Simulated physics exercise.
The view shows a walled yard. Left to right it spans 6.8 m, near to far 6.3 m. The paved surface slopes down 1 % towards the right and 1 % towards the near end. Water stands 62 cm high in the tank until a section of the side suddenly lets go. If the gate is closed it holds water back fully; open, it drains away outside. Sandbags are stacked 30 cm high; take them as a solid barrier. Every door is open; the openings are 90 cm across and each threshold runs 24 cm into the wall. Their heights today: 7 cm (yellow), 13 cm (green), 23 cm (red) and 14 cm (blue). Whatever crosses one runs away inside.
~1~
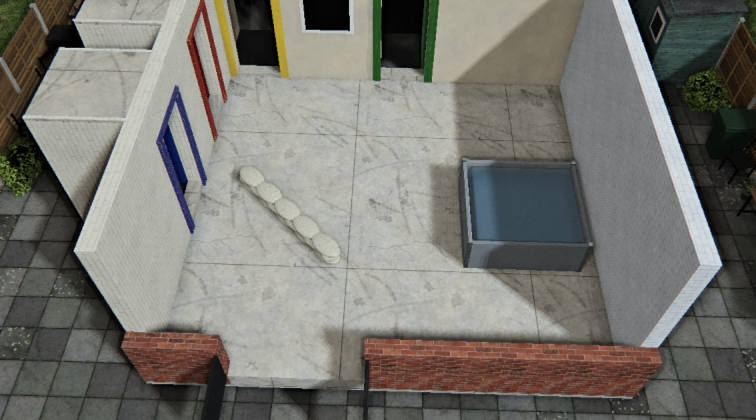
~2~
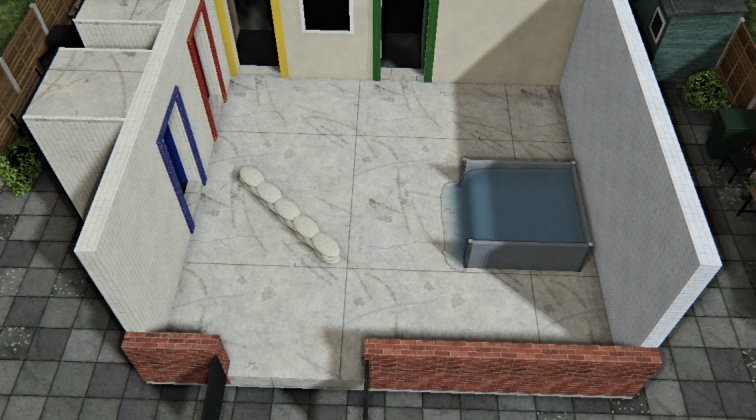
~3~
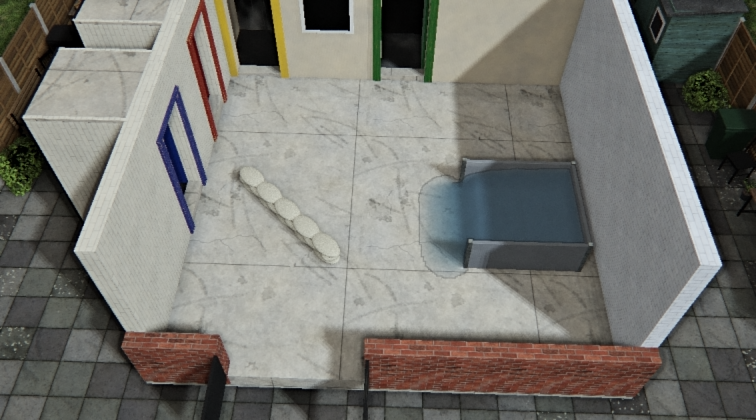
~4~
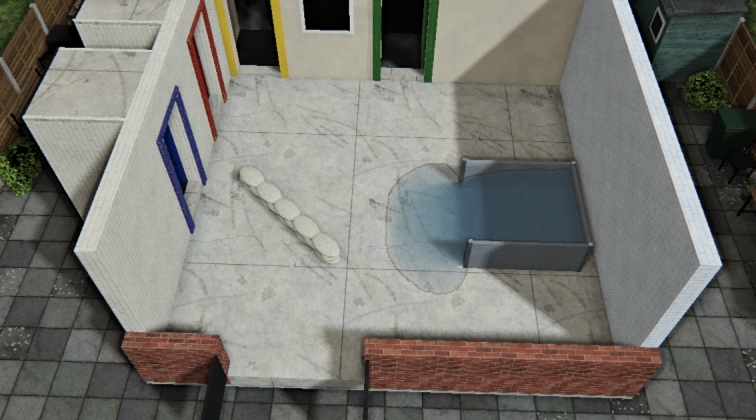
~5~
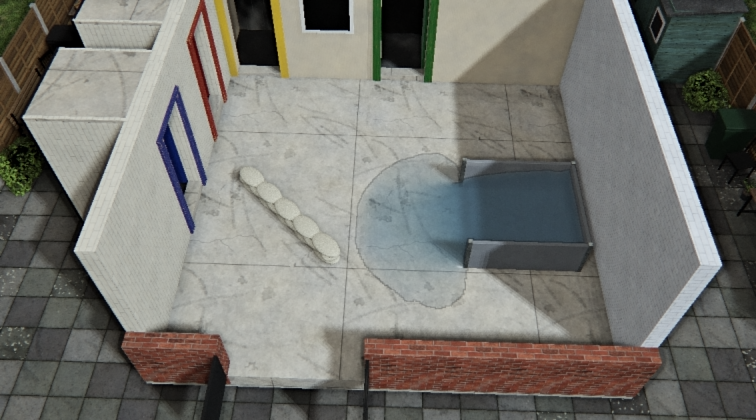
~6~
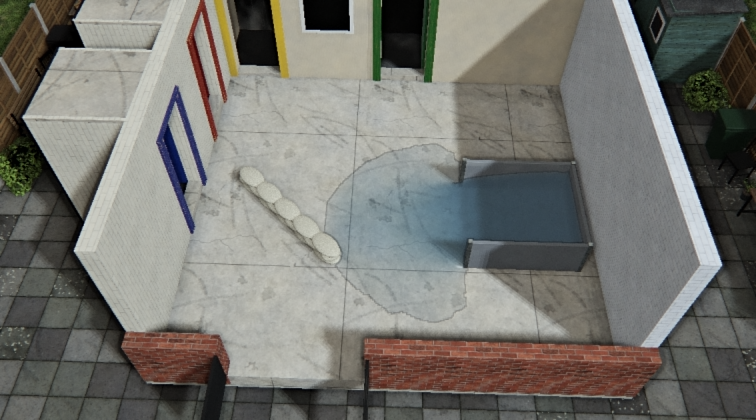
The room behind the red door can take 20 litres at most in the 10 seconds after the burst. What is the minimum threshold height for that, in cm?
About 13.5 cm.
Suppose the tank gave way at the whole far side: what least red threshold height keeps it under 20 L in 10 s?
Some 8.0 cm.
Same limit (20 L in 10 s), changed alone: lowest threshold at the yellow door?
About 21 cm at yellow.
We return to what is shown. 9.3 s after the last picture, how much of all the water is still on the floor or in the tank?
Some 70 per cent remains.
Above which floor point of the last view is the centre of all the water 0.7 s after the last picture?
At about (443, 222).
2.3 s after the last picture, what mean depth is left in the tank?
About 13 cm.
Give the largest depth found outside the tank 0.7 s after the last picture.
Roughly 32 cm.
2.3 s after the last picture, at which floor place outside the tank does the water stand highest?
Around (231, 80).
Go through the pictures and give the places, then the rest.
The first frame shows the tank at (523, 204) is whole and still, 62 cm deep; the red door at (210, 79) is dry.
In the second frame, water pours out at (466, 218) and has run 0.3 m, to (452, 262); about 8 cm deep outside, 62 cm at the back.
In the third frame, the front is at (426, 255), 0.7 m from the gap at (466, 219); 1.1 m2 of floor is wet, 62 cm left at the back.
In the fourth frame, water pours out at (465, 220) and has run 1.3 m, to (391, 233); about 8 cm deep outside, 61 cm at the back.
In the fifth frame, the front is at (362, 244), 1.8 m from the gap at (465, 220); 4.0 m2 of floor is wet, 55 cm left at the back.
In the sixth frame, water pours out at (465, 220) and has run 2.3 m, to (330, 243); about 5 cm deep outside, 52 cm at the back; the red door at (210, 79), 5.2 m from the gap, is still 3.0 m from the nearest water.
Then, 0.7 s after the last picture water covers 30 % of the floor, deepest (32 cm) near (340, 252); it has not reached the red door.
Then, 2.3 s after the last picture water covers 55 % of the floor, deepest (31 cm) near (231, 80); 19 cm at the red door, 0 litres in over its 23 cm threshold.
Then, 9.3 s after the last picture water covers 90 % of the floor, deepest (10 cm) near (570, 170); 1 cm at the red door, 0 litres in over its 23 cm threshold.
At the red door as built, the water peaked near 20 cm, 1.9 s after the last picture.
Run again over the same 10 s with other heights there, 39 litres in over 11 cm, 13 litres over 15 cm. The limit of 20 litres is kept from about 13.5 cm up.
